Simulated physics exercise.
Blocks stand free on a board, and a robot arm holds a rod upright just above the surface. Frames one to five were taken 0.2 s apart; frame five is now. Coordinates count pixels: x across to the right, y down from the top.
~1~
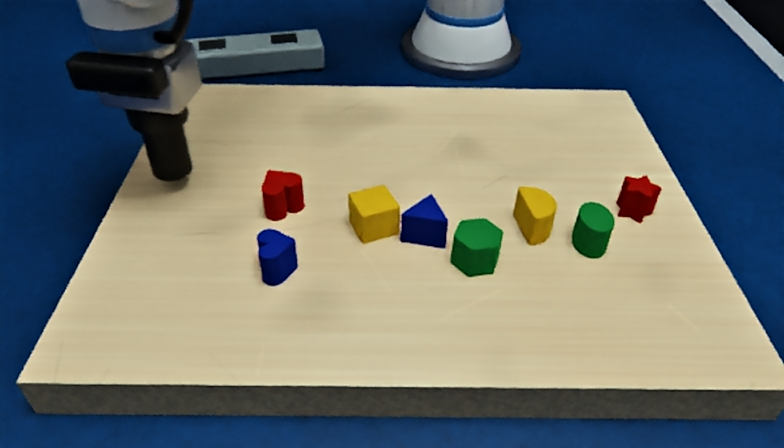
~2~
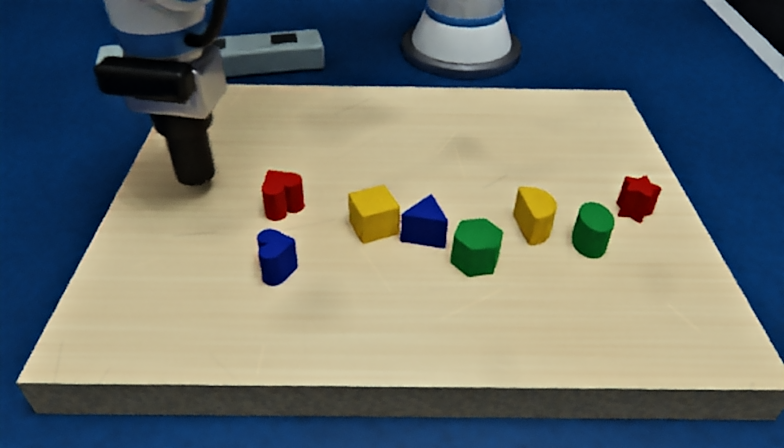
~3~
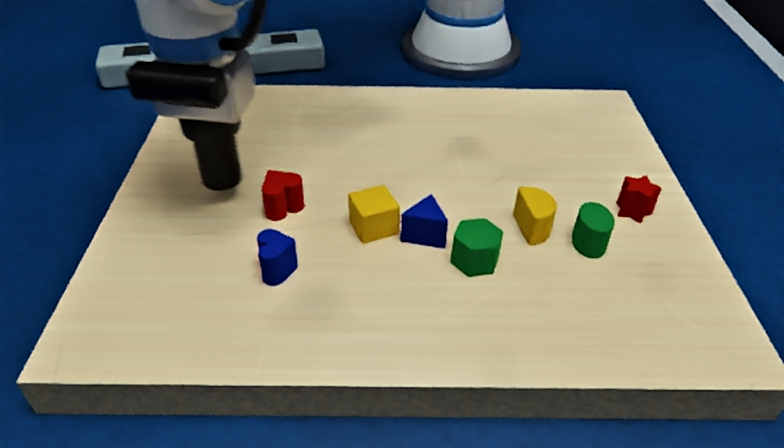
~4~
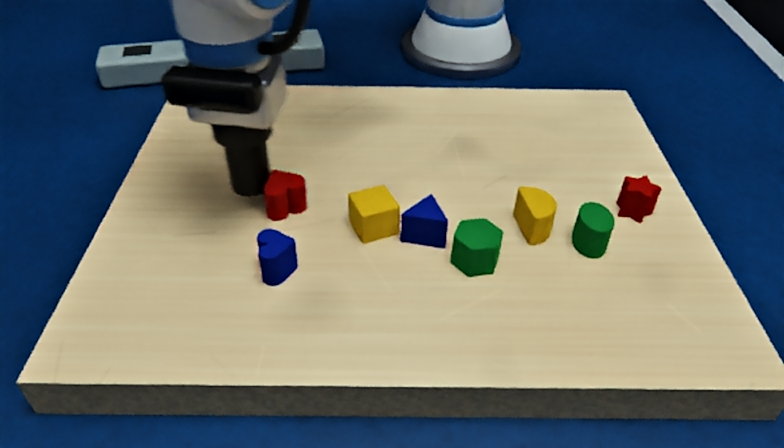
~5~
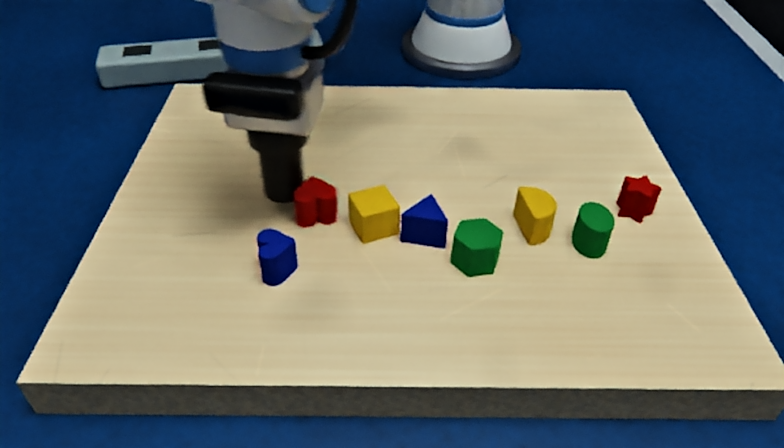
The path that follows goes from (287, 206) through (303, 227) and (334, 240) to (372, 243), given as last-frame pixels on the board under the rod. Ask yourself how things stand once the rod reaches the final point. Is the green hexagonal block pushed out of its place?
No - that is not the case.
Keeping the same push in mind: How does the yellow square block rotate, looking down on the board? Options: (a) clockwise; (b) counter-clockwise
I choose a.
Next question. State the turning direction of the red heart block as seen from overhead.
It goes round opposite to clock hands.
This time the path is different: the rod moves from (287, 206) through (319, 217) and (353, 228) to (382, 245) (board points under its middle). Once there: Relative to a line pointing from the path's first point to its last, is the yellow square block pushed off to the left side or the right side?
Out to the left.
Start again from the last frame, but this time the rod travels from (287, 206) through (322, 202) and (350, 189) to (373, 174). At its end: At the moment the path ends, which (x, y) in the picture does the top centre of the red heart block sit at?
Pixel (343, 192).
What follows on the original path. Halfway along, rod at (317, 220); red heart block at (352, 197), turned 70° anticlockwise; yellow square block at (389, 197), turned 30° clockwise.
At the end, rod at (372, 228); red heart block at (365, 189), turned 90° anticlockwise; yellow square block at (408, 193), turned 45° clockwise; blue triangle at (436, 211), turned 15° anticlockwise; green hexagonal block not moved.
